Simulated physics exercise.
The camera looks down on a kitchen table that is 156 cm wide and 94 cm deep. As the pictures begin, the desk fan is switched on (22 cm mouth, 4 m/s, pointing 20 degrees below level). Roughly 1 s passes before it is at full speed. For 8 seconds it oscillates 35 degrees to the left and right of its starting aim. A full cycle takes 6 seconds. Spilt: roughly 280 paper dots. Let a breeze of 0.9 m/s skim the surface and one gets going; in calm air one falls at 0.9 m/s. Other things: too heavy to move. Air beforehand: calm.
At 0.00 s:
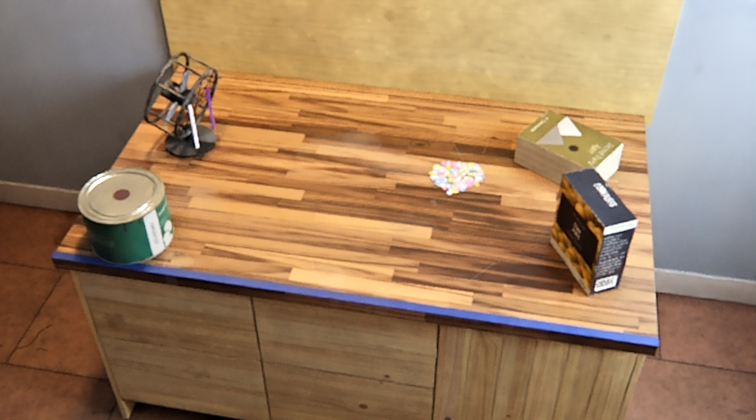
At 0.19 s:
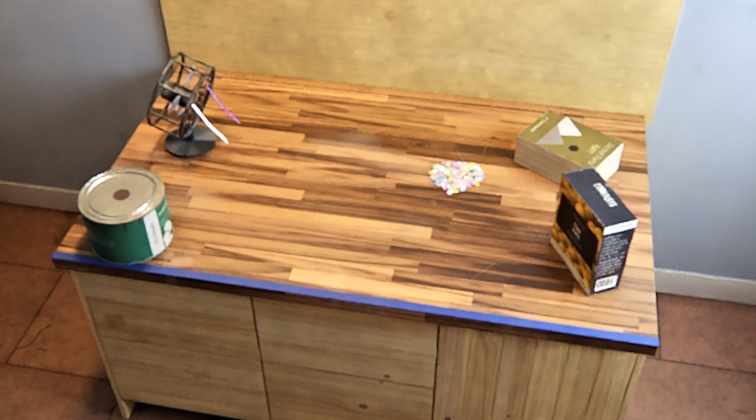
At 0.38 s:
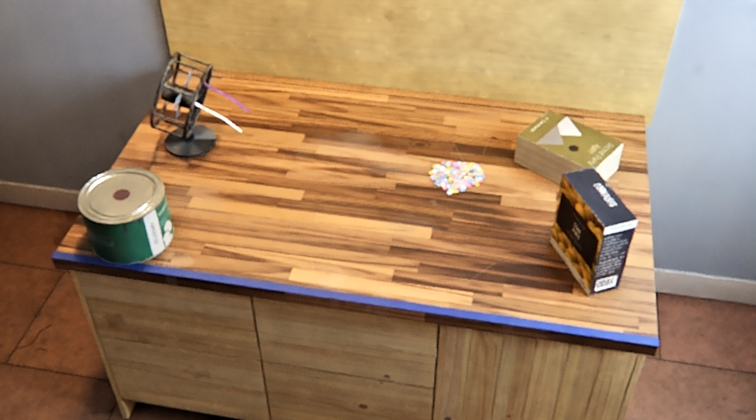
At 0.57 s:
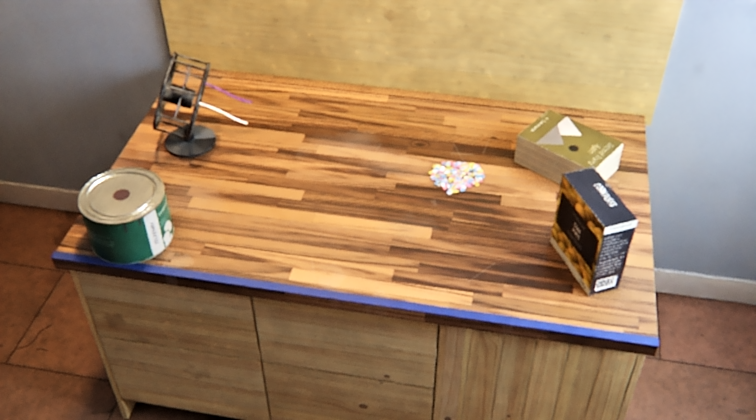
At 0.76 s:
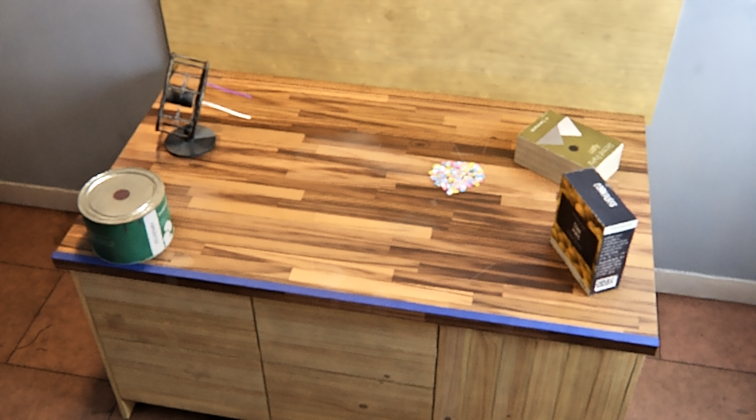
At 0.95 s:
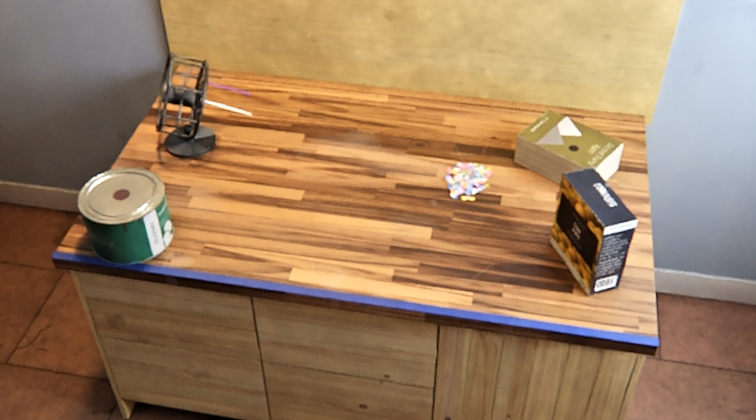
A desk fan swivels on a wooden table, ribbons fluttering, and pale paper dots shift slightly.
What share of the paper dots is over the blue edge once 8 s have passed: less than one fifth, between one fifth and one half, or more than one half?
Less than one fifth.
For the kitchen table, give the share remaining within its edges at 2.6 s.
I'd put it near 10 per cent at that time.
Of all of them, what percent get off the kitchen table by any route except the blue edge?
100 per cent.
After 1.6 s the count stands so, 0 % are over the blue edge; the middle of those left on the top is near (612, 235).
After 2.6 s the count stands so, 0 % are over the blue edge.
After 4.4 s the count stands so, 0 % are over the blue edge.
After 8.0 s, at the end, 0 % are over the blue edge.
